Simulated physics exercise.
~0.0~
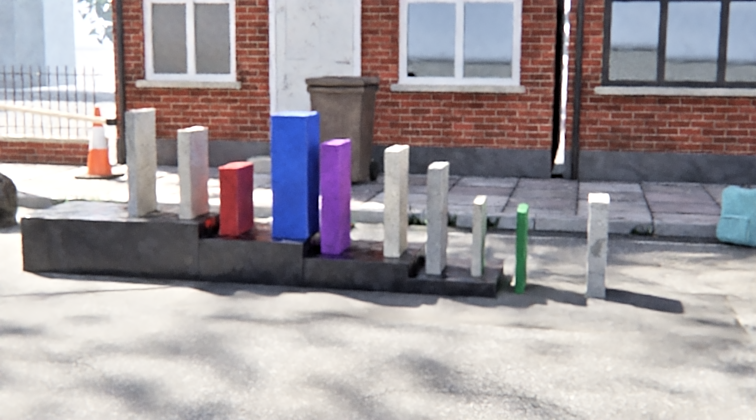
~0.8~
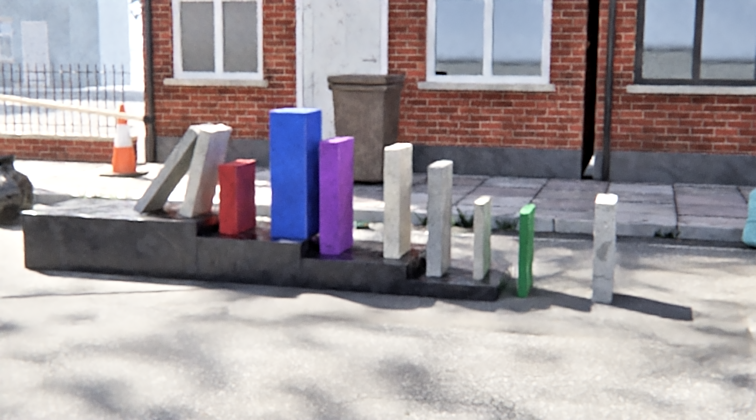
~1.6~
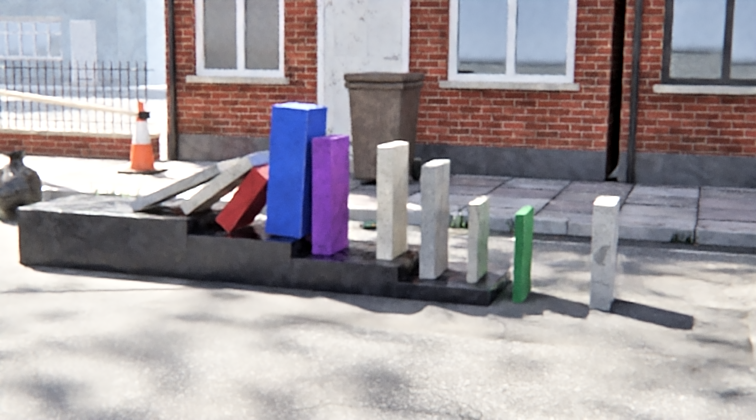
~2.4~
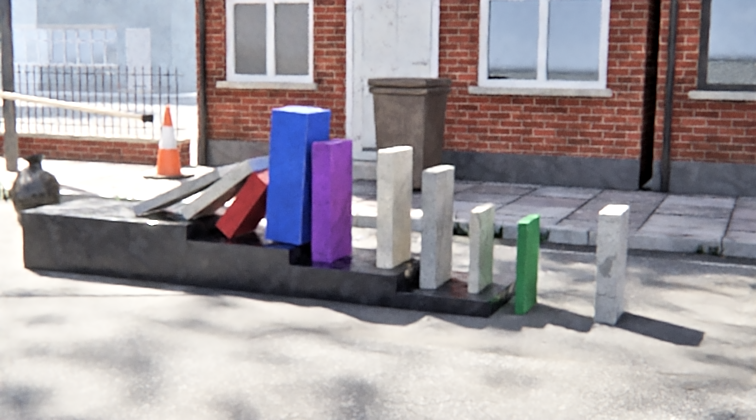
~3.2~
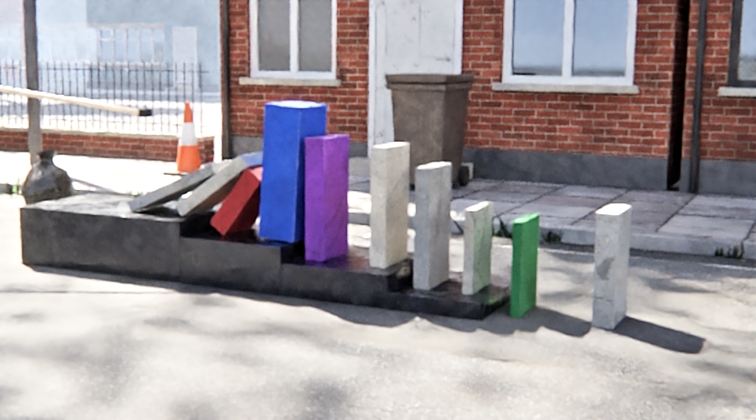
The tall blue slab stood among a row of upright slabs on low dark steps by a road as the leftmost one tipped right, toppling its pale neighbour against the red one, which leaned on the blue, while the purple and green slabs stayed standing.
